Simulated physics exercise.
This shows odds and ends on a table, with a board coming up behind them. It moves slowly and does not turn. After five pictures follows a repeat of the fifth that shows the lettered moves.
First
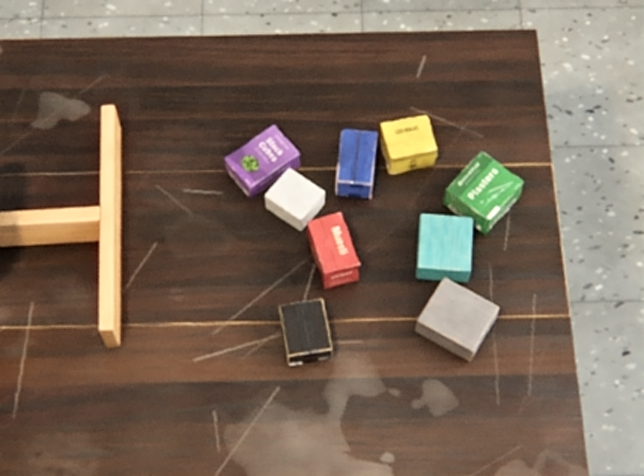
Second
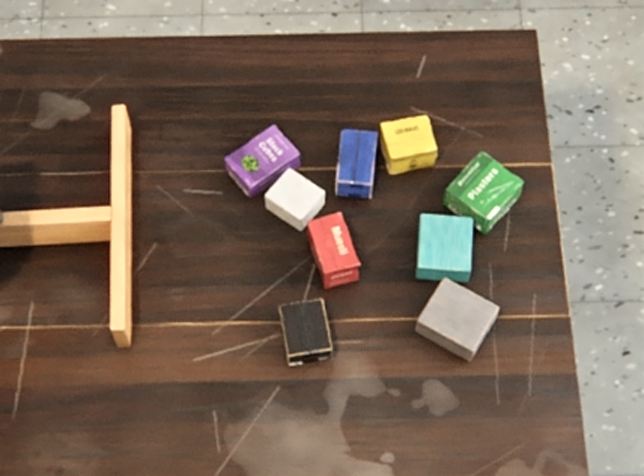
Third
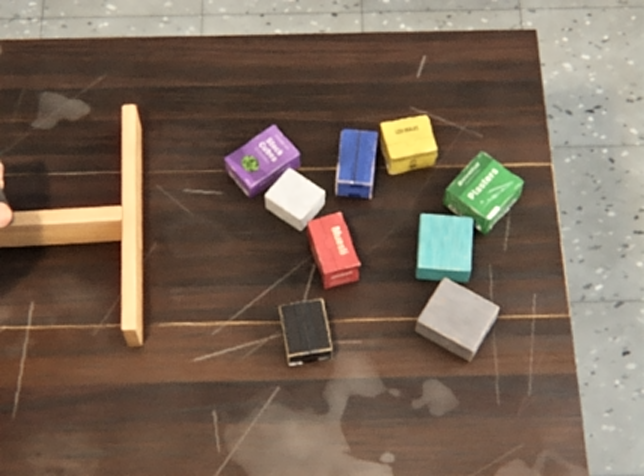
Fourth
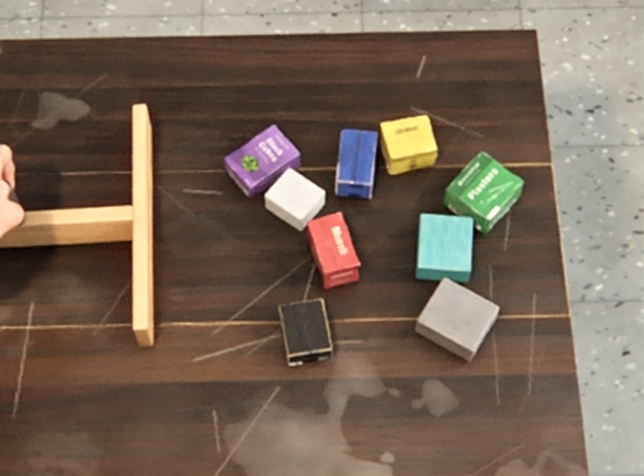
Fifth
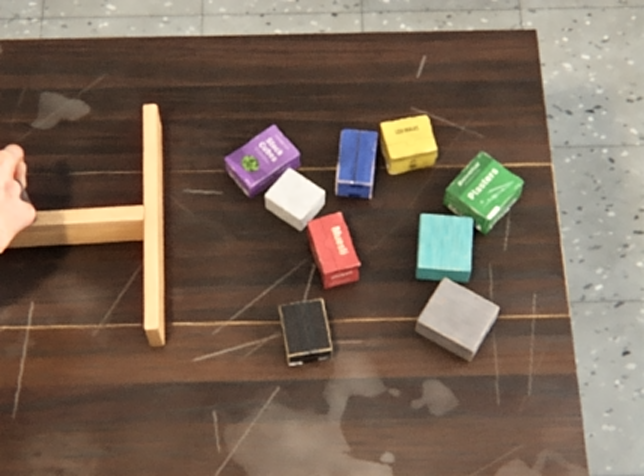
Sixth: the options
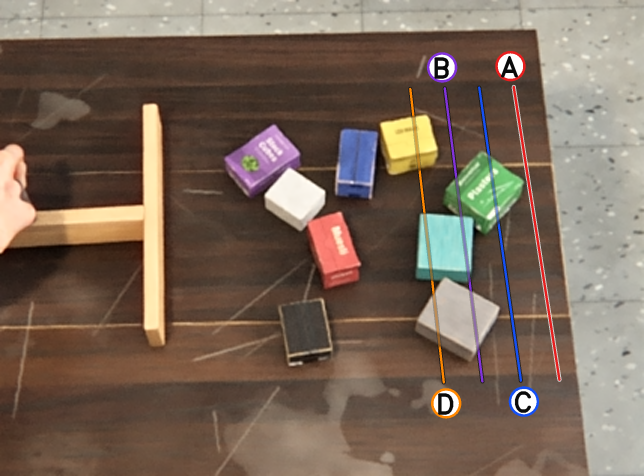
A pale wooden T-shaped board lies at the left of a dark, scratched wooden table, seen from above by a still camera, with speckled floor beyond. To its right sit purple, white, blue, yellow, green, red, teal, grey and black boxes and blocks, loosely scattered and motionless. The board slides slowly a short way right without turning, and a hand on its handle comes into view at the left edge.
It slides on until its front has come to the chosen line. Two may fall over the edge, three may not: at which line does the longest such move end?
The farthest such stop is B.
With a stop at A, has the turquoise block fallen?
Yes.
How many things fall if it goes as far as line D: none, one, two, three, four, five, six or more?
By then, none.
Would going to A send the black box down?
By then, yes.
On the copy, A at (535, 225); B at (463, 227); C at (499, 226); D at (426, 228).
On B. First, board (262, 209); purple box (306, 160); blue box (361, 165).
Then, board (377, 207); yellow box (498, 136); green box (498, 198).
Finally, board (461, 205); green box over the edge; yellow box (536, 118); one fallen.
By contrast, A drops seven; C drops five; D is within the limit but short.
